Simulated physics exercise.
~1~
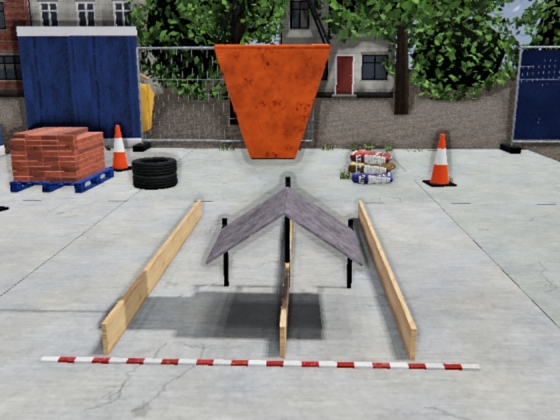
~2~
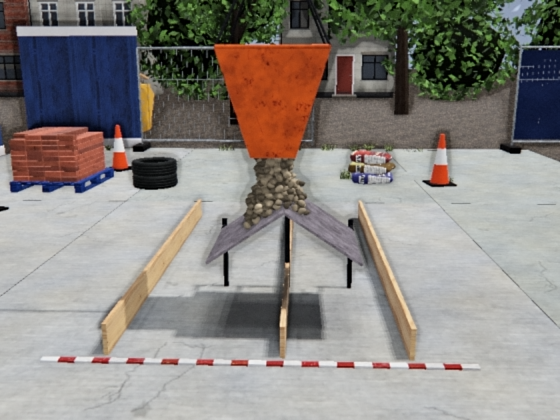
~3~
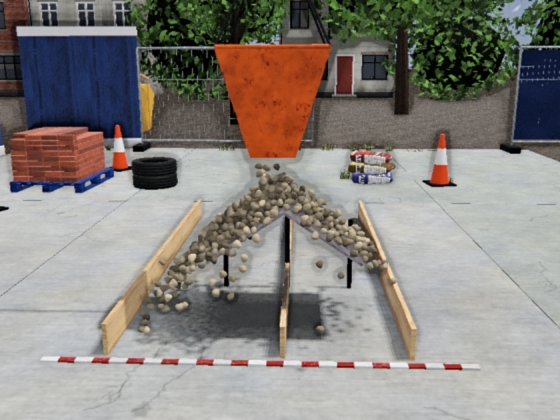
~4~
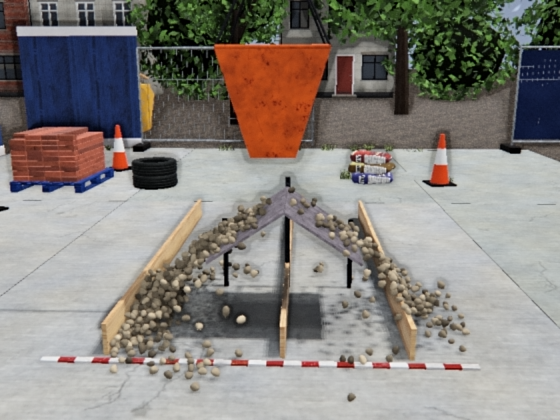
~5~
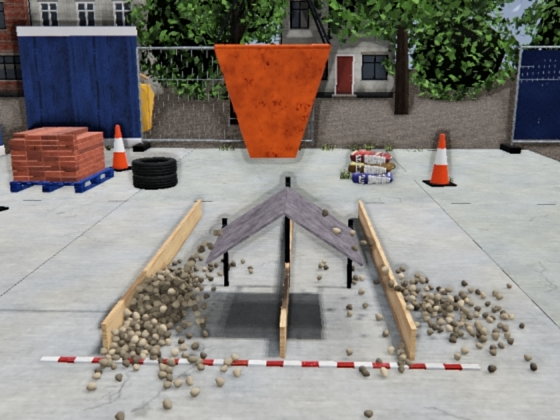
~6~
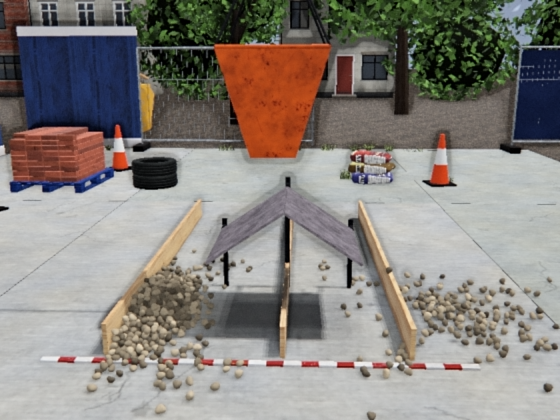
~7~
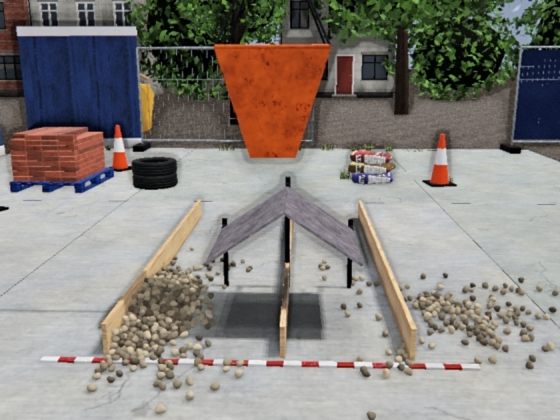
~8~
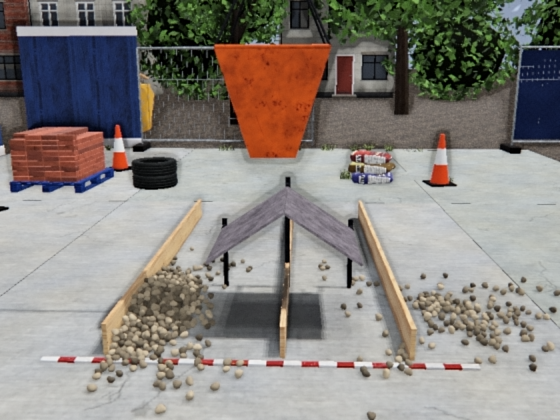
A large orange hopper hangs above a grey peaked steel slope in a paved yard, seen from the front and slightly above, with bricks, a tyre and a cone to the left, and bags and another cone to the right. Rounded cobbles pour from the hopper onto the peak and split down both sides. Most tumble into the left bay between the wooden planks, while others bounce over the right plank. Some roll past the red and white strip in front. They settle with the largest heap in the left bay, a scattered spread beyond the right plank and few in the right bay.
